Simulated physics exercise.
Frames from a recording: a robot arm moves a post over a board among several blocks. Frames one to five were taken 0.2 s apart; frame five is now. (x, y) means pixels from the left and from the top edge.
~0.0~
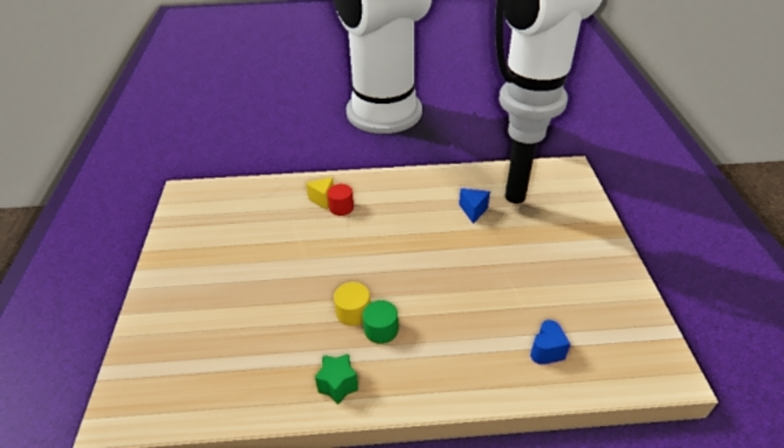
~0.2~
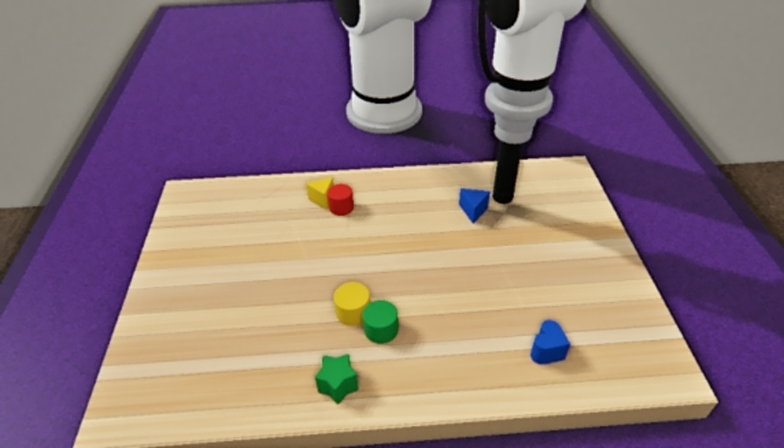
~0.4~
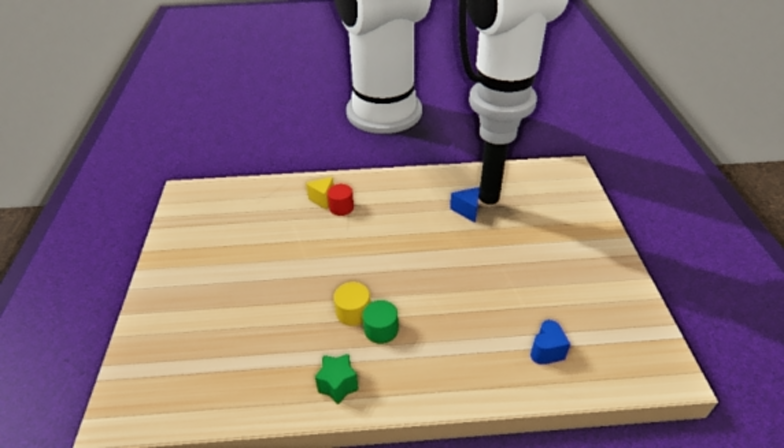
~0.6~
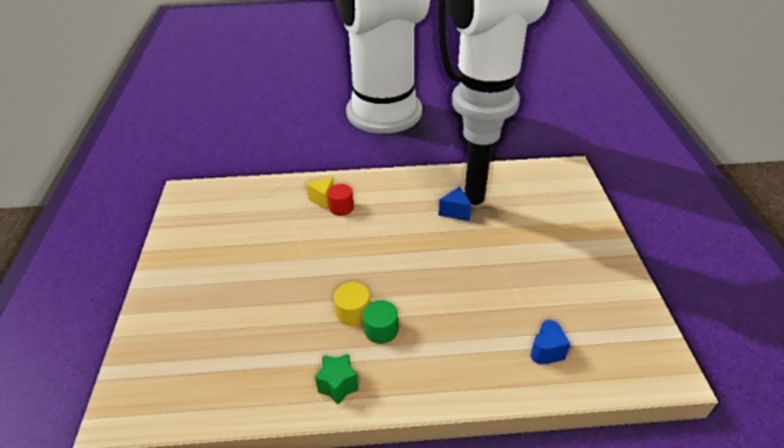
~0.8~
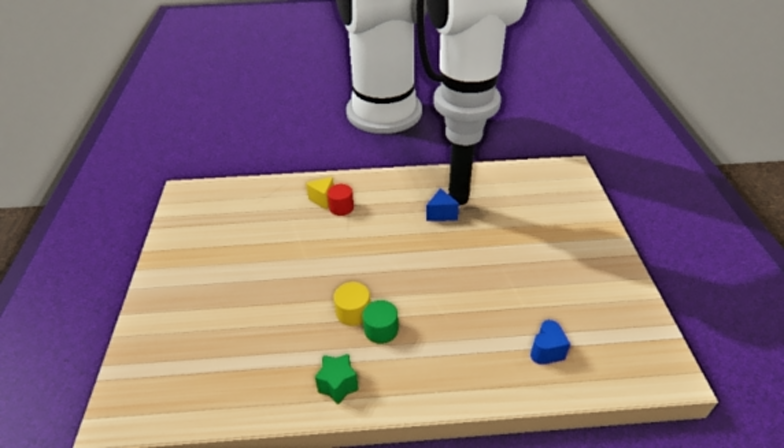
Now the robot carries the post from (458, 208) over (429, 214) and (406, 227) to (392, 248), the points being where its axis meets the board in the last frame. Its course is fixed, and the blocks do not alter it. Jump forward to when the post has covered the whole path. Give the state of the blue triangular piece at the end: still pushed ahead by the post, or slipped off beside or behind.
Slipped clear.
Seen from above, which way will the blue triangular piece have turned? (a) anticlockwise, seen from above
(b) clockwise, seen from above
I'll go with b - clockwise, seen from above.
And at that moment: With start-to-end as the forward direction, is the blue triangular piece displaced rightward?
Yes - that is the case.
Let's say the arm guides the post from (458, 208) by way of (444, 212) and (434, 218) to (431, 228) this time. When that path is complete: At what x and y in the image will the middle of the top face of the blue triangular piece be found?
The middle of the upper face of the blue triangular piece will lie at about (410, 213) in the picture.
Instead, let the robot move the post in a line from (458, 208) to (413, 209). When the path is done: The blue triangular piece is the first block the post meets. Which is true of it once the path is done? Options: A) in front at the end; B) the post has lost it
B.
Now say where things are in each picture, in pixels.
In the first picture, post tip at (515, 198); block tops, blue triangular piece at (475, 195).
In the second picture, post at (503, 198); blocks unchanged.
In the third picture, post at (489, 199); blue triangular piece at (469, 195).
In the fourth picture, post at (474, 199); blue triangular piece at (457, 196).
In the fifth picture, post at (459, 200); blue triangular piece at (442, 198).
What follows on the original path. One third of the way, post at (428, 205); blue triangular piece at (413, 206), turned 15° anticlockwise.
Two thirds of the way, post at (405, 219); blue triangular piece at (387, 219).
At the end, post at (392, 239); blue triangular piece at (370, 230), turned 40° clockwise.
